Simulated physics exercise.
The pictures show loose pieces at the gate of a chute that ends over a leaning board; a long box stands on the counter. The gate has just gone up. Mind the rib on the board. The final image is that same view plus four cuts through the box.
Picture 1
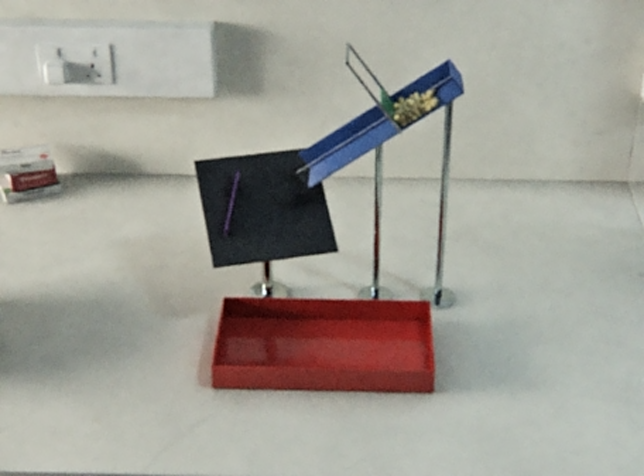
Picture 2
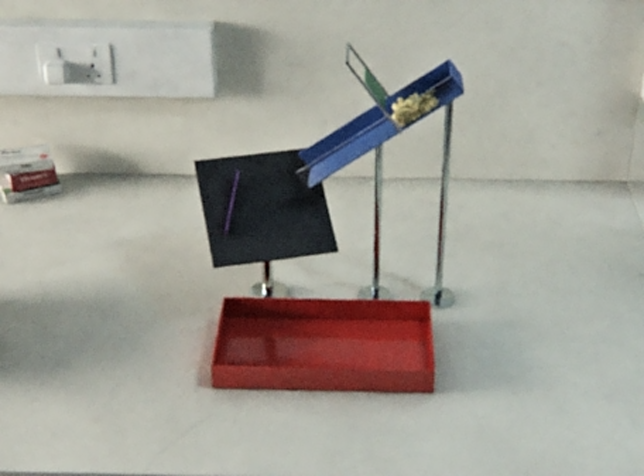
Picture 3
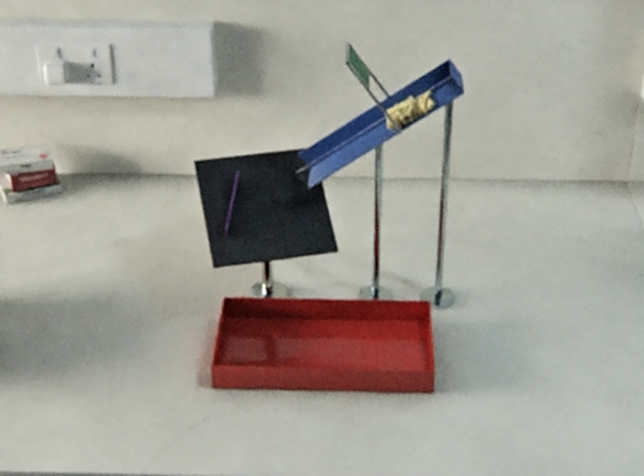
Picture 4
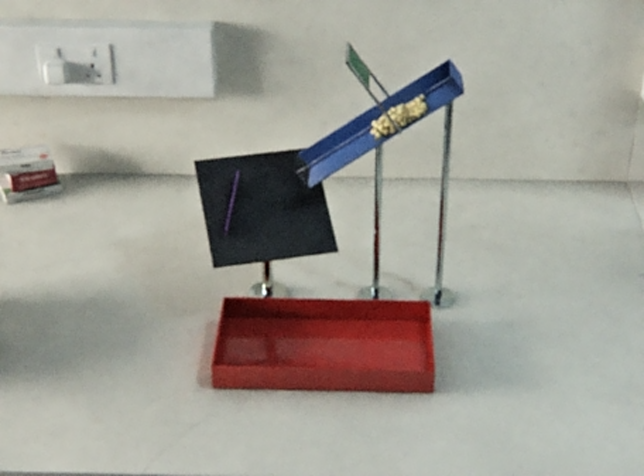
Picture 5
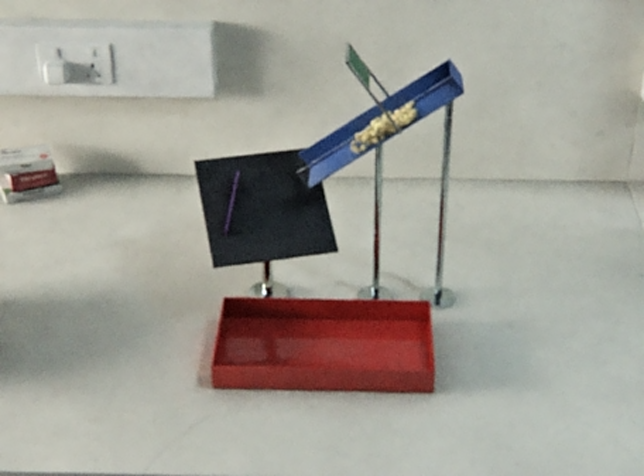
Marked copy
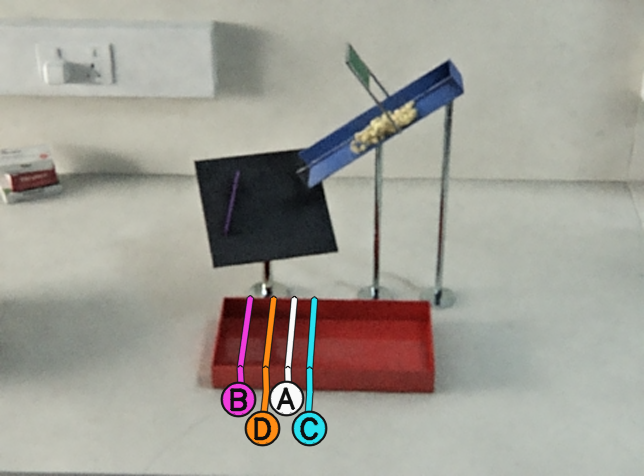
Pale beans sliding down a sloping blue chute after its gate lifts, above a tilted black board and an empty red box.
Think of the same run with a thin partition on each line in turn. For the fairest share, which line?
Line B.
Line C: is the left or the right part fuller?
The left side.
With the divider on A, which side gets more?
The left side.
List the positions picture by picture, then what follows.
Load behind the gate at (412, 107), soya beans; lip of the chute at (310, 178), sloping fairly steeply, in the first picture.
Middle of the board at (265, 205), tilted fairly steeply; middle of its low edge at (277, 259); of its high edge at (254, 153), in the second picture.
Front corners of the box at (212, 366) and (434, 371), empty; front of the load at (390, 123), in the third picture.
Middle of the load at (394, 116); its front at (374, 130), about a quarter of the way to the lip; rib from (238, 170) to (226, 229), in the fourth picture.
Middle of the load at (387, 126); its front at (353, 148), about half of the way to the lip, in the fifth picture.
On the marked copy, line A crosses the front rim at (287, 368); line B crosses the front rim at (240, 367); line C crosses the front rim at (309, 368); line D crosses the front rim at (265, 367).
For line A, of what is caught, nearly all on the left of the divider, a small part on the right.
For line B, of what is caught, about two thirds on the left of the divider, about a third on the right.
For line C, of what is caught, nearly all on the left of the divider, a stray few on the right.
For line D, of what is caught, most on the left of the divider, a small part on the right.
